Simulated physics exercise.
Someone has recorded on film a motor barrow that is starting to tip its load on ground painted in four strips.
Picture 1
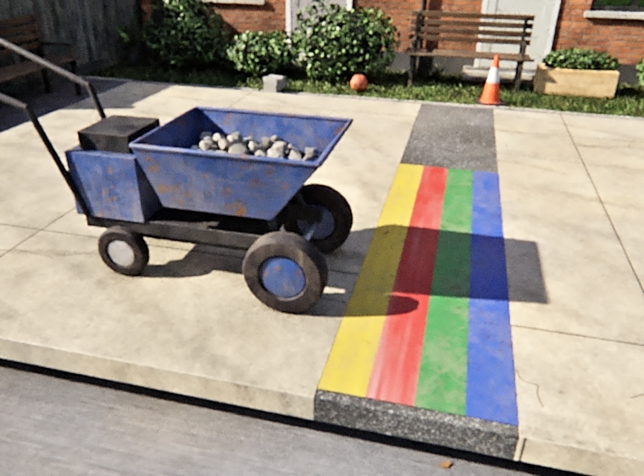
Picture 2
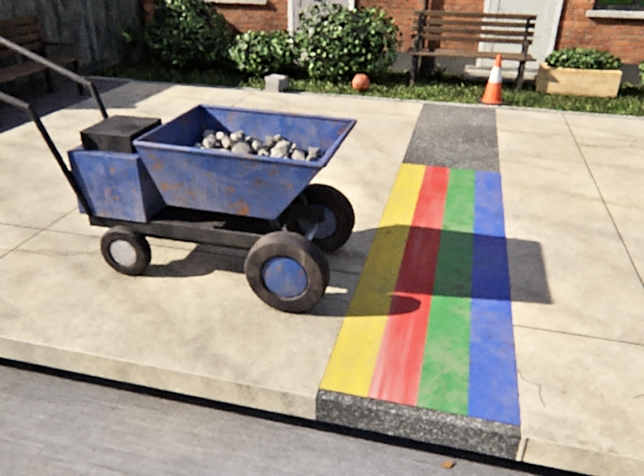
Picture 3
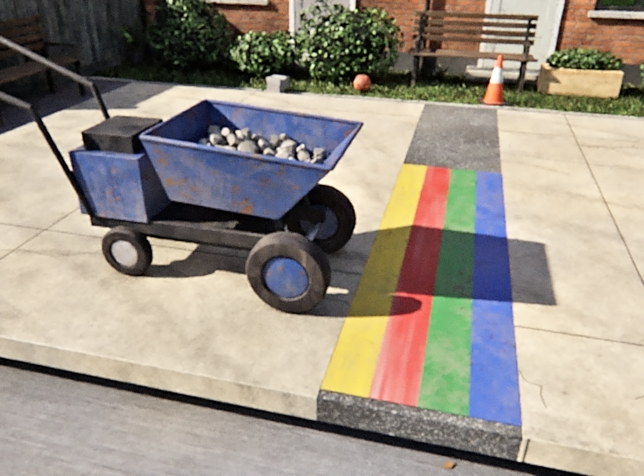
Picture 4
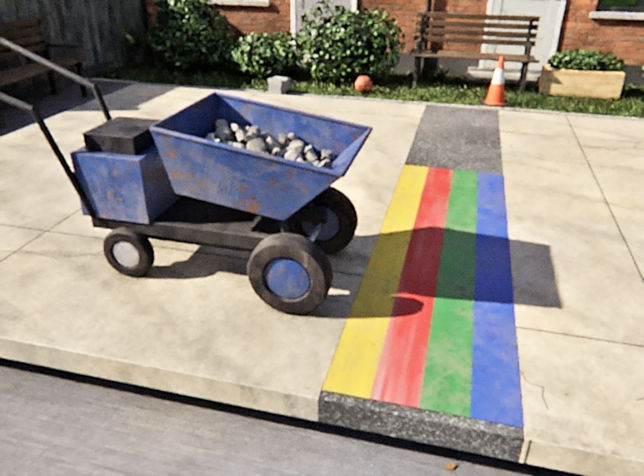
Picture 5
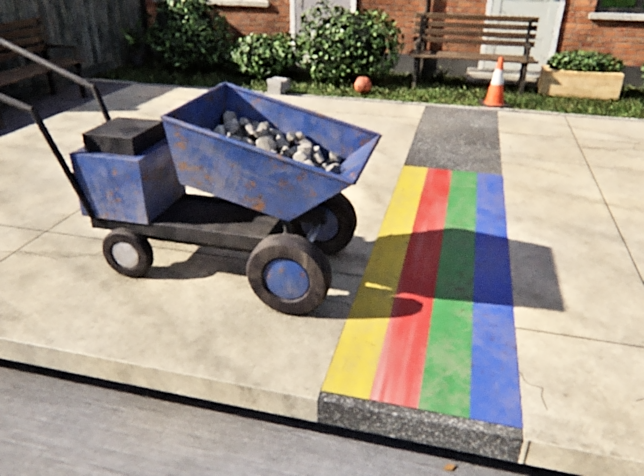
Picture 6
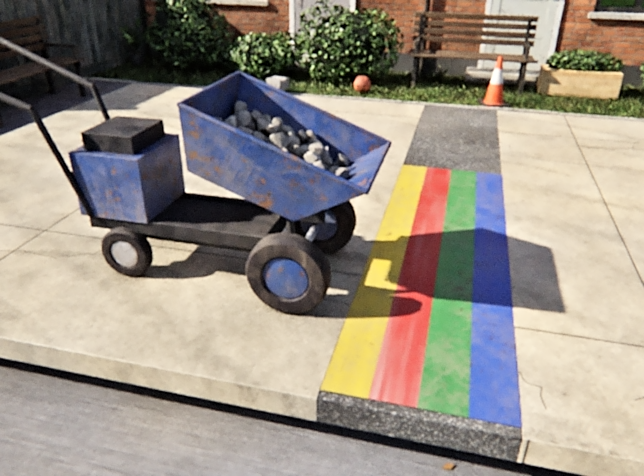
On a paved yard beside yellow, red, green and blue painted strips, a blue motor barrow loaded with broken stones stands still while its skip tilts gradually to the right, its back rising and the stones shifting slightly inside.
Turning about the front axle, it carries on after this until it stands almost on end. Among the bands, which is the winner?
That would be the green band.
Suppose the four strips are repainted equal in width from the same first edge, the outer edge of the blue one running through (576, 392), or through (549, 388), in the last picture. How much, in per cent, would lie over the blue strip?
Roughly 10 per cent, then roughly 20 per cent.
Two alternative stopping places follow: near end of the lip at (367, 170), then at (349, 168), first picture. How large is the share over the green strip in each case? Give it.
Roughly 10 per cent first, then roughly 20 per cent.
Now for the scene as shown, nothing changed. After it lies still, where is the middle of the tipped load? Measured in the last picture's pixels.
The centre settles at about (465, 292).
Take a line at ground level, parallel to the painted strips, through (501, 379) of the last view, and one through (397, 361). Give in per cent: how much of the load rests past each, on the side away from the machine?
The first comes to 20 per cent, the second to 70 per cent.
Soon, skip tipped steeply; all in the skip.
A while on, skip tipped right over; about two thirds in the skip; a small part over the red strip; about a quarter over the green strip; a small part over the blue strip.
Towards the end, skip tipped right over; about a quarter in the skip; a small part over the red strip; about a third over the green strip; about a quarter over the blue strip; a small part off the paint.
Finally, skip tipped right over; about a quarter in the skip; none over the yellow strip; a small part over the red strip; about a third over the green strip; about a quarter over the blue strip; a small part off the paint.
